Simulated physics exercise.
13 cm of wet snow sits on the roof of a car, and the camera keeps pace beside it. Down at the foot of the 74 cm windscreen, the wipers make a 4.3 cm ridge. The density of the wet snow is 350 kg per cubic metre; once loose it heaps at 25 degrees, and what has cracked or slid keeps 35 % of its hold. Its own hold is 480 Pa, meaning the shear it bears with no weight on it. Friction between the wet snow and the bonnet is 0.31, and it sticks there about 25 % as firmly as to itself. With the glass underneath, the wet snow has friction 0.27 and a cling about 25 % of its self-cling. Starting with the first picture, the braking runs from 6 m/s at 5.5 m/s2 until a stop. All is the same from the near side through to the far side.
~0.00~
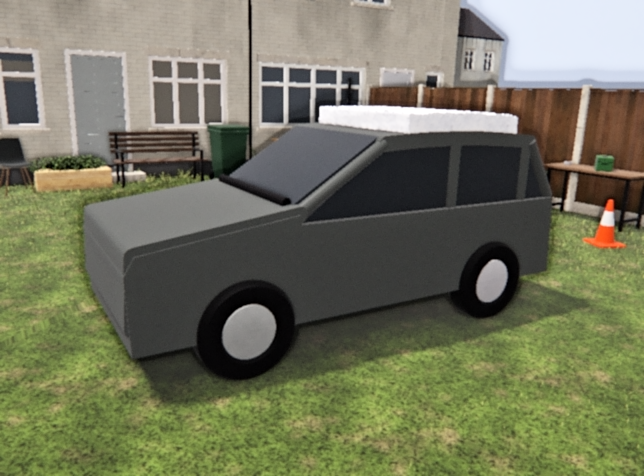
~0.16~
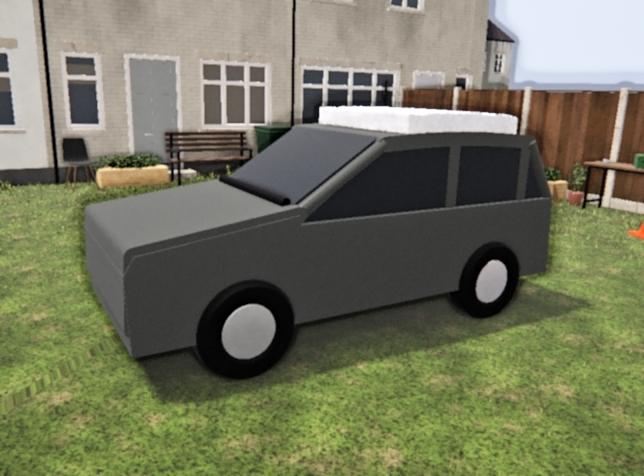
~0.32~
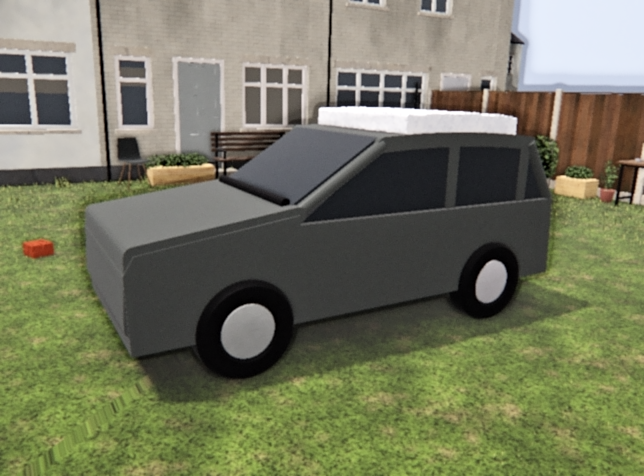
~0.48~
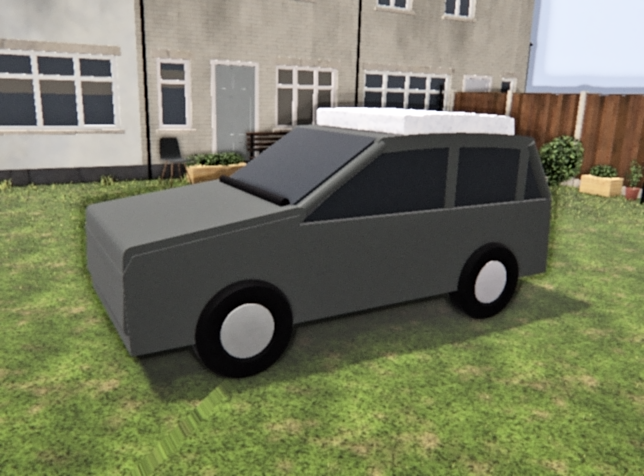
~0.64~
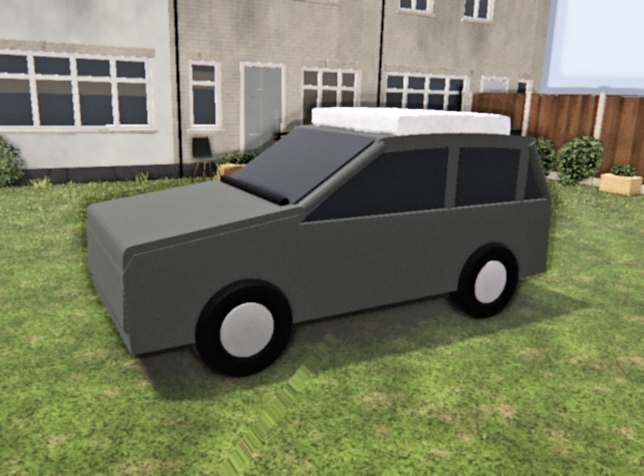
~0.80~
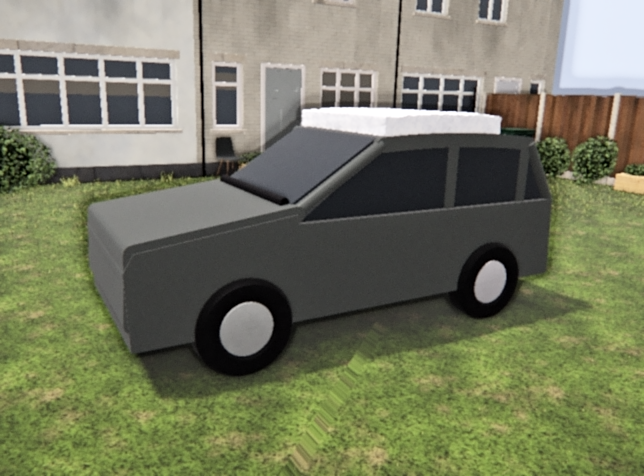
In this clip, a dark grey car with a white slab of snow on its roof travels left across a lawn past houses, slowing as it goes, while the slab, at first still, slides forward toward the windscreen.
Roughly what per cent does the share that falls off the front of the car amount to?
It amounts to roughly 5 per cent.
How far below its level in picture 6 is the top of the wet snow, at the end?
20 cm.
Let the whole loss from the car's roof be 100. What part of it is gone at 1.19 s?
Near 40 in a hundred.
After 1.19 s, 58 % of the snow is on the roof, 42 % on the glass, none on the bonnet and none has gone off the nose.
After 1.66 s, 3 % of the snow is on the roof, 53 % on the glass, 44 % on the bonnet and none has gone off the nose.
After 2.13 s, none of the snow is on the roof, 43 % on the glass, 52 % on the bonnet and 5 % has gone off the nose.
After 2.59 s, none of the snow is on the roof, 43 % on the glass, 52 % on the bonnet and 5 % has gone off the nose.
After 2.70 s, none of the snow is on the roof, 43 % on the glass, 52 % on the bonnet and 5 % has gone off the nose.
